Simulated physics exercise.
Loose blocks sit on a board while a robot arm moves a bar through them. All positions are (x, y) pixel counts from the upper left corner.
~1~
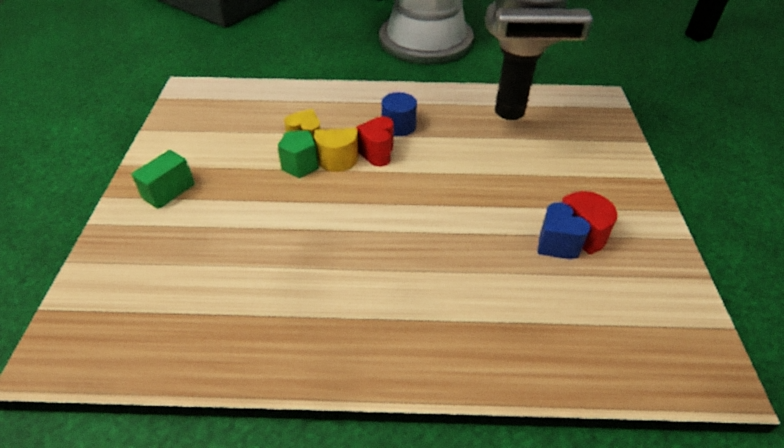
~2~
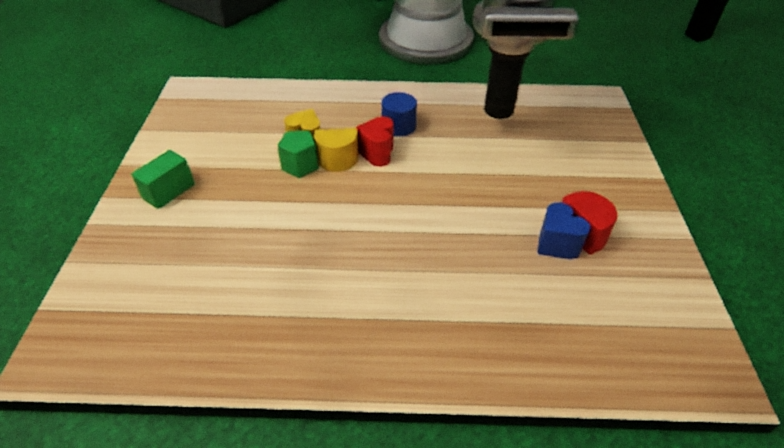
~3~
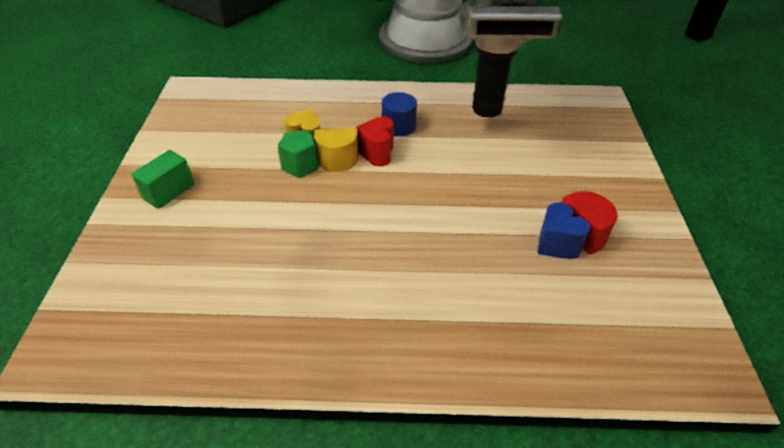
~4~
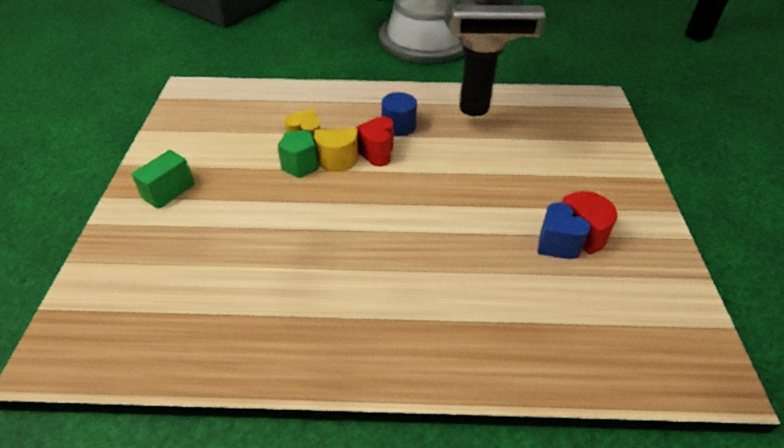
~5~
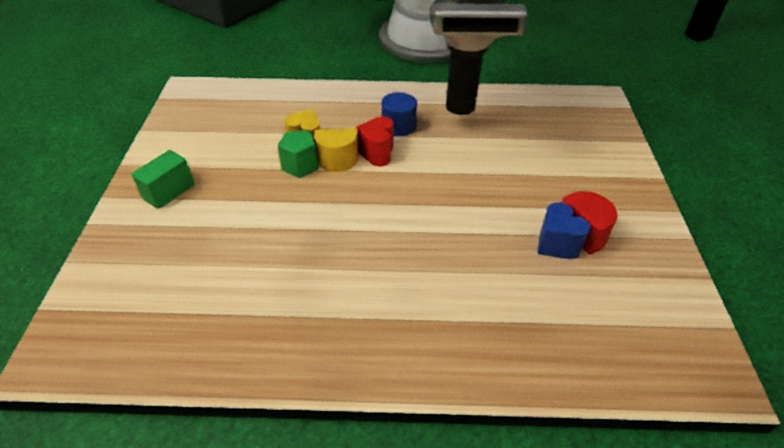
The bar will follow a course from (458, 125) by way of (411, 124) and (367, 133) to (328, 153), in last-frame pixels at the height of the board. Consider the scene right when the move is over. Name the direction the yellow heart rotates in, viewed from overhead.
Counter-clockwise, from overhead.
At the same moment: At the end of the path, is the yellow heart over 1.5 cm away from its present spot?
I expect so.
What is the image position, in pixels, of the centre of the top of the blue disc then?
Close to (308, 111).
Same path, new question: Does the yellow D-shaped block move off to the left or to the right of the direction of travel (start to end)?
It moves left.
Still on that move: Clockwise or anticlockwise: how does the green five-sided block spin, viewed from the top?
From above, it turns clockwise.
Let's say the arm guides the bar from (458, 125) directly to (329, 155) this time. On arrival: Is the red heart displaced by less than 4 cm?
Answer: No.
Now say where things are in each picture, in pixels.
Lower end of the bar (510, 112), tops of blocks, green five-sided block (296, 141), yellow heart (304, 119), yellow D-shaped block (336, 137), blue disc (399, 102), in the first frame.
Bar (499, 111), blocks as before, in the second frame.
Bar (487, 110), blocks as before, in the third frame.
Bar (474, 109), blocks as before, in the fourth frame.
Bar (460, 107), green five-sided block (296, 141), yellow heart (304, 119), yellow D-shaped block (336, 137), blue disc (399, 102), in the fifth frame.
On the path given first. One third of the way, bar (411, 106); blue disc (378, 103).
Two thirds of the way, bar (365, 116); blue disc (331, 108).
At the end, bar (326, 135); green five-sided block (291, 144), turned 25° clockwise; yellow heart (276, 123), turned 50° anticlockwise; yellow D-shaped block (331, 147); blue disc (308, 111).
